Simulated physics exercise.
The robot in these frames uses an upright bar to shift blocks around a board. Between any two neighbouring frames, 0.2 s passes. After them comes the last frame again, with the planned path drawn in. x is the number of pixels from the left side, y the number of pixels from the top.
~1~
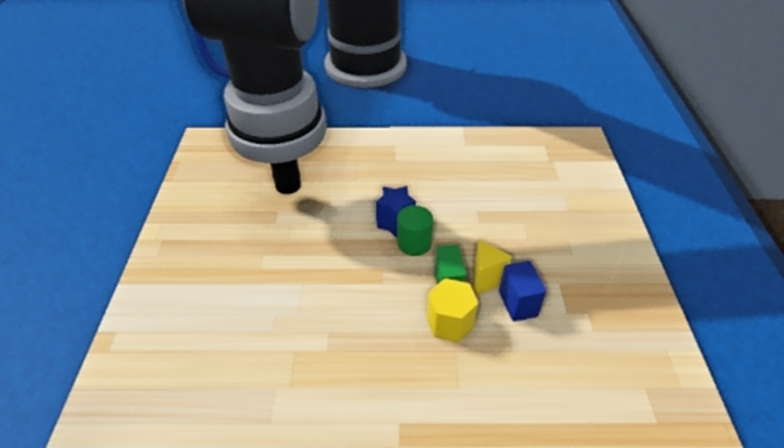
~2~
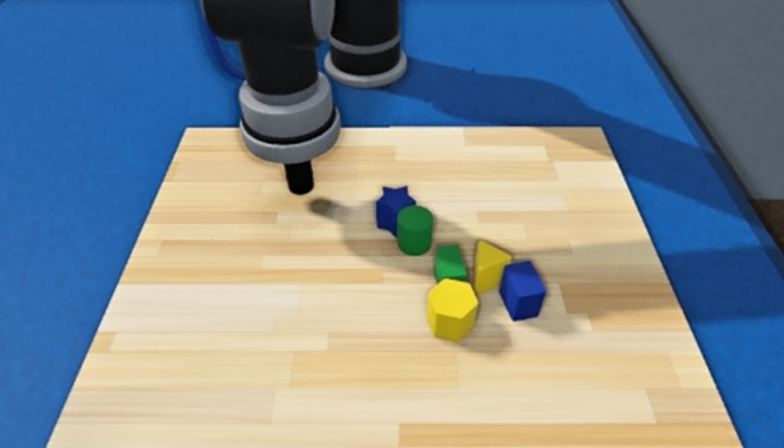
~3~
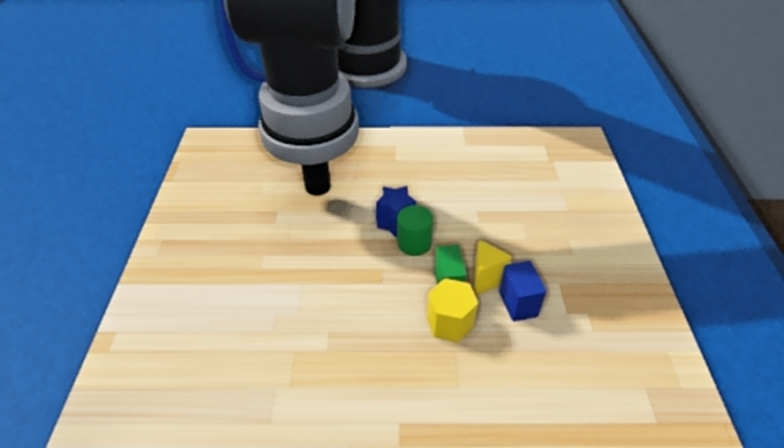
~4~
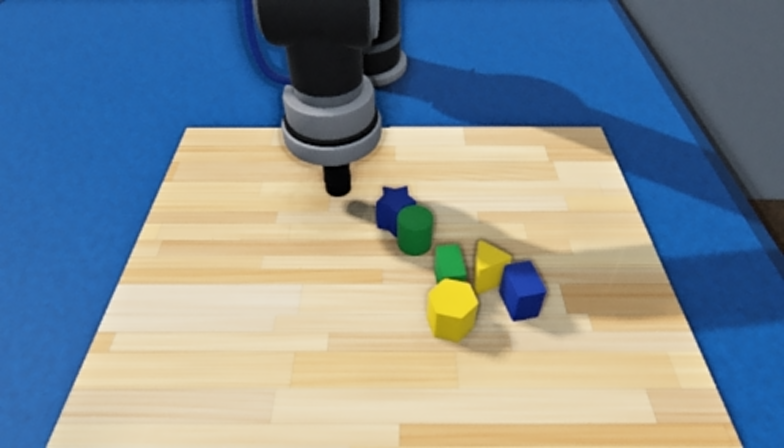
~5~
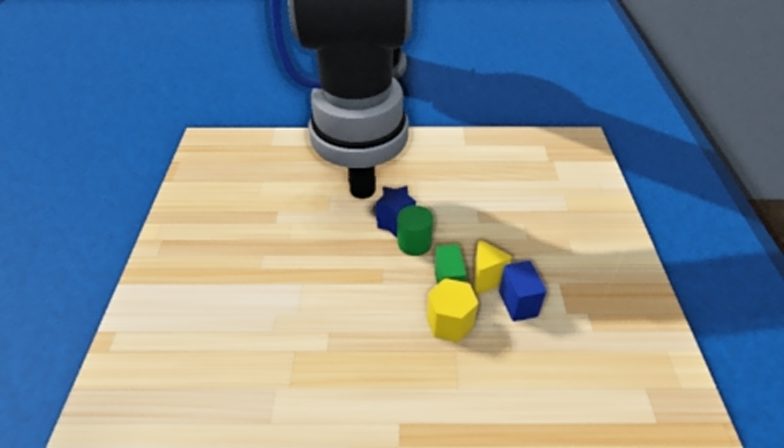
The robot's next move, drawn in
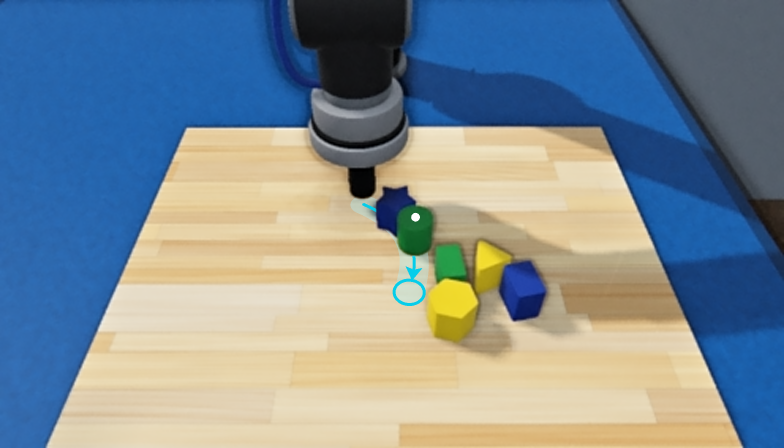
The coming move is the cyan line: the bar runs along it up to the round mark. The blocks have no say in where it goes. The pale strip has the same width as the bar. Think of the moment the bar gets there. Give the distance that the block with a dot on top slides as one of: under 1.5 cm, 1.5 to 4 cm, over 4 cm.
I'd go with over 4 cm for this block.
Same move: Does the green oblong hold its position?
My answer is no.
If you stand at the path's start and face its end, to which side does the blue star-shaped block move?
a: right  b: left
Correct choice: B.
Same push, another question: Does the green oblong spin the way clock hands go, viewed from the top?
Yes, that is what happens.
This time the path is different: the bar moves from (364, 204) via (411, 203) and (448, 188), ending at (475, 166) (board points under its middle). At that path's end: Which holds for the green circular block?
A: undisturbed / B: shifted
The one that fits is B, shifted.
The line goes from (364, 204) via (396, 224) and (414, 255), ending at (409, 292); the dot is on the green circular block.
What follows on the original path. One third of the way, bar at (398, 212); blue star-shaped block at (422, 210), turned 15° clockwise; green circular block at (433, 234).
Two thirds of the way, bar at (414, 242); blue star-shaped block at (445, 234); green circular block at (470, 254); green oblong at (483, 280), turned 55° clockwise; yellow hexagonal block at (456, 309), turned 15° clockwise.
At the end, bar at (410, 279); blue star-shaped block at (444, 243), turned 30° anticlockwise; green circular block at (478, 257); green oblong at (489, 282), turned 75° clockwise; yellow hexagonal block at (456, 309), turned 15° clockwise.
